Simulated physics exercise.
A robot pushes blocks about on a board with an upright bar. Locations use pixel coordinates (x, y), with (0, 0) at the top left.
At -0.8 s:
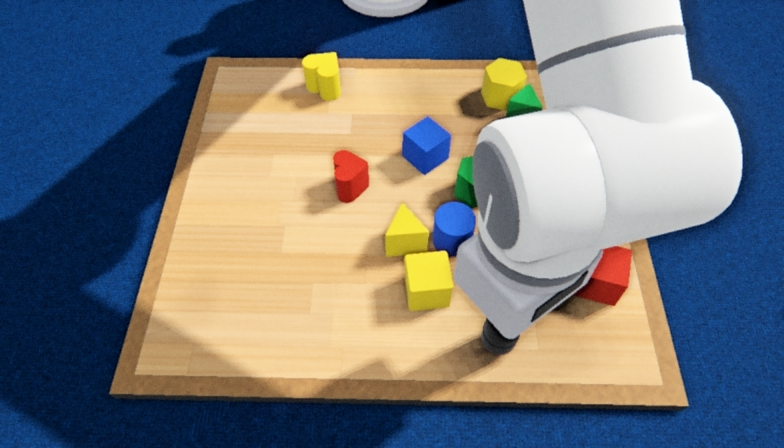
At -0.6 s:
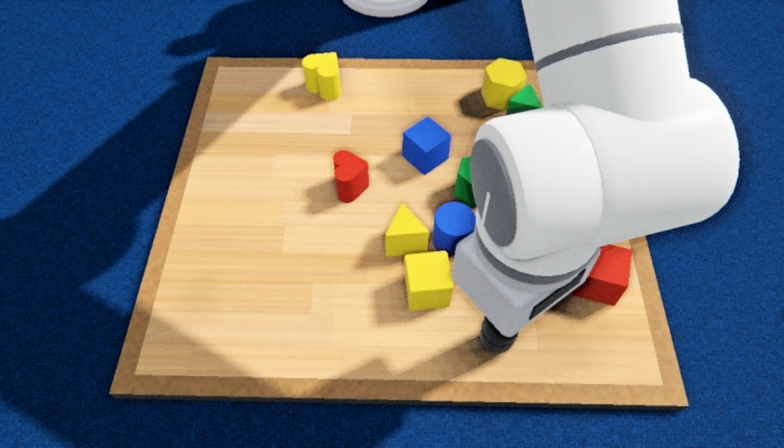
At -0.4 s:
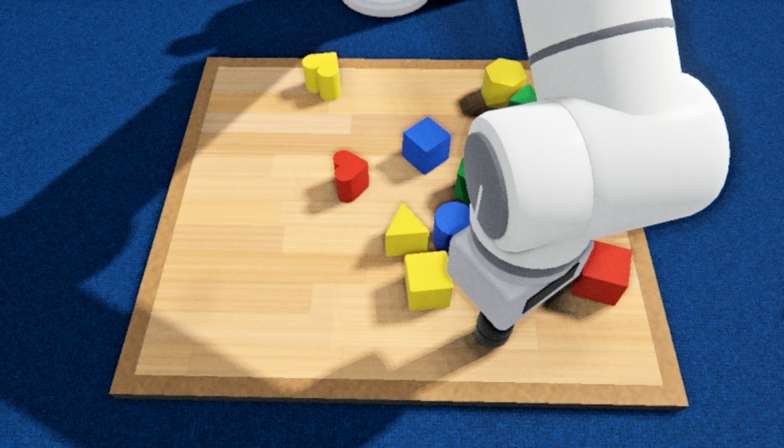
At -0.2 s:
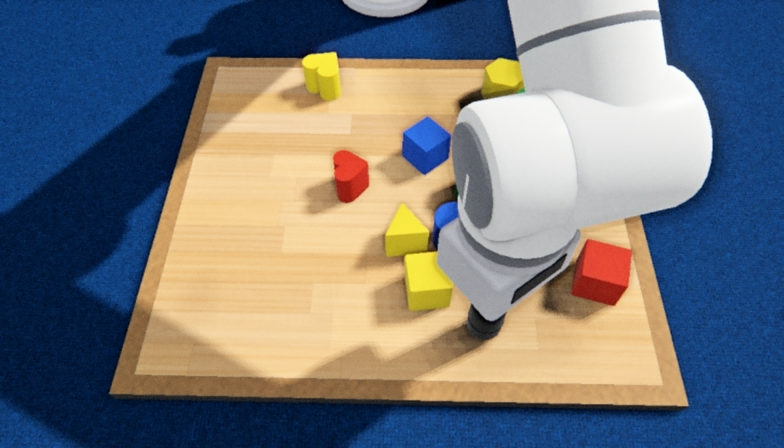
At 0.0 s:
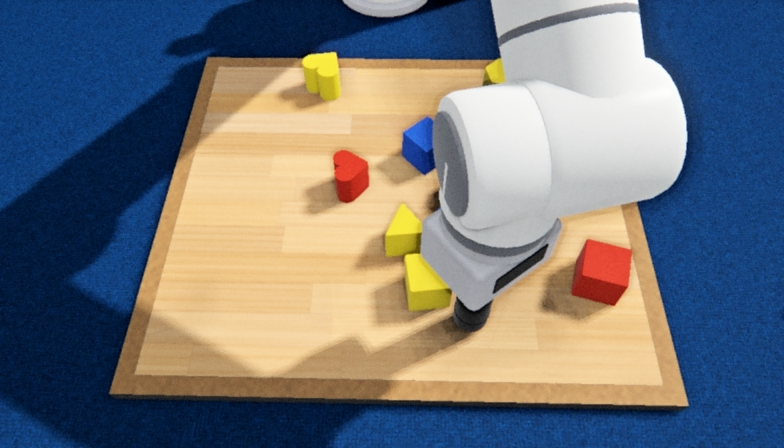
On a wooden board, a robot arm moves its bar slightly left beside the still blocks.
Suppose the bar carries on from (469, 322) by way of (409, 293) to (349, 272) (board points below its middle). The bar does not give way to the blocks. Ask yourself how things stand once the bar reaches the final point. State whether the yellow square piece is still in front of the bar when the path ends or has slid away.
By the time the path ends, the yellow square piece has slid off to the side or behind.
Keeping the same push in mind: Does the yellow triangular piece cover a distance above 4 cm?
No
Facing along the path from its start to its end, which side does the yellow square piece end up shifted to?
It's set to shift right.
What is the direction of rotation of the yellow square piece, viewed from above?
It is turned clockwise.
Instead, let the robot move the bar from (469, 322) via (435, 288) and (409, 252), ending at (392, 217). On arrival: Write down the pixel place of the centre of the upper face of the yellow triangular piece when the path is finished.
The spot you're after is about (374, 178) in the image.
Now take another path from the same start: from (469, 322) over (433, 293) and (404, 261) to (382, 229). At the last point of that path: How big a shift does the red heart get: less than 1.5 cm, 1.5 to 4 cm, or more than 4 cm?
The red heart moves under 1.5 cm.
What follows on the original path. One third of the way, bar at (429, 296); yellow square piece at (400, 251).
Two thirds of the way, bar at (389, 280); yellow triangular piece at (400, 209), turned 45° clockwise; yellow square piece at (375, 229), turned 45° clockwise.
At the end, bar at (349, 267); yellow triangular piece at (400, 208), turned 50° clockwise; yellow square piece at (357, 219), turned 90° clockwise; blue circle not moved.
